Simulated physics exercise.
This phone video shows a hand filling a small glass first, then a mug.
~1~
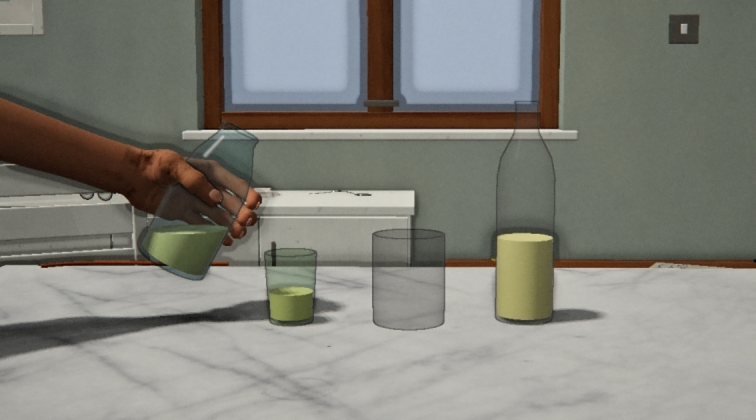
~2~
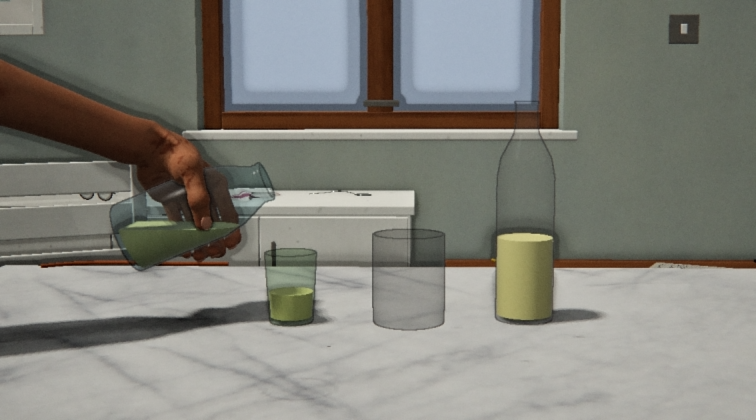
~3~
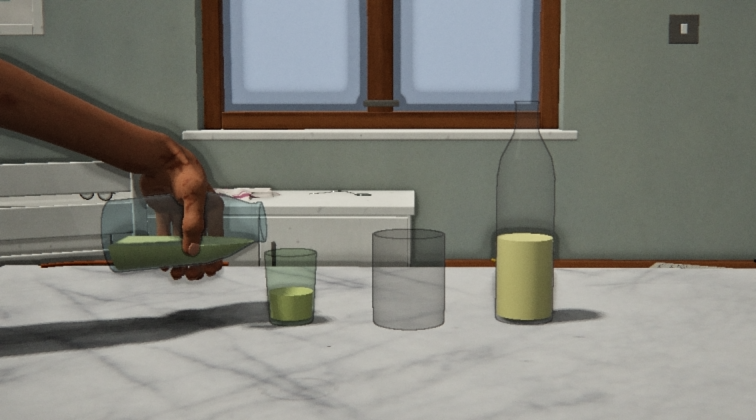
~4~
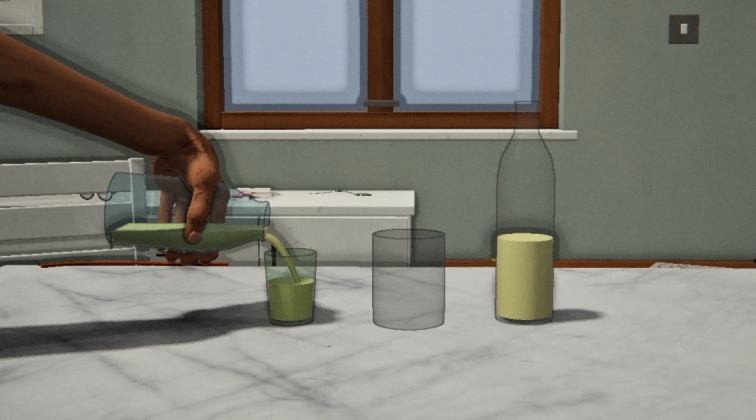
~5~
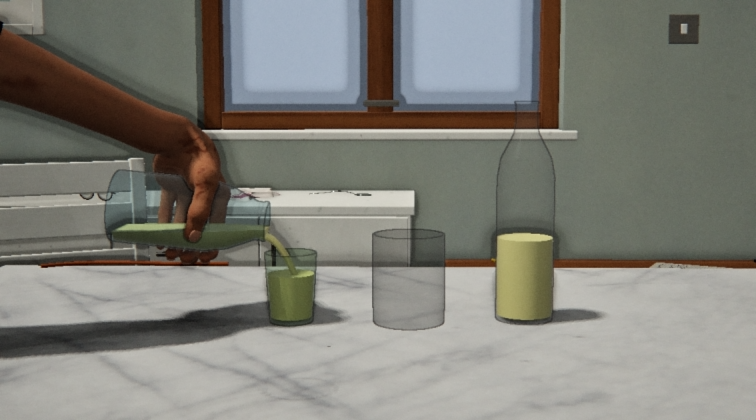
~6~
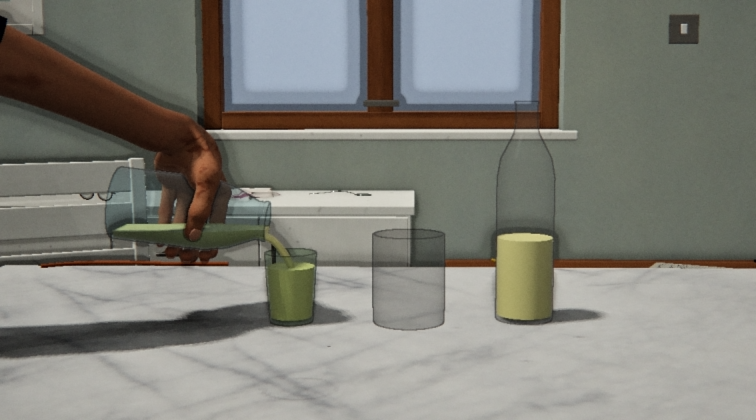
On a marble counter below a window, a hand at the left holds a clear container of green liquid beside a small glass, an empty glass container and a bottle. The hand tilts it until it lies nearly sideways, then a stream runs into the small glass, whose level rises.
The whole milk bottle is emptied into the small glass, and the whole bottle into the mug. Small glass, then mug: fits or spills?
Small glass - spills; mug - fits.
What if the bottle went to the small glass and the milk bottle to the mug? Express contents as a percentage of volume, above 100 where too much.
Estimate: 210 in a hundred, then 40 in a hundred.
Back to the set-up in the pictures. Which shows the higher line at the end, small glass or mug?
The level ends up higher in the one on the left.
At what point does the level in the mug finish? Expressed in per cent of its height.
Around 65 in a hundred.
Soon after, the small glass is full to the brim and has run over.
In the end, the small glass is full to the brim and has run over; the mug is about two thirds full.
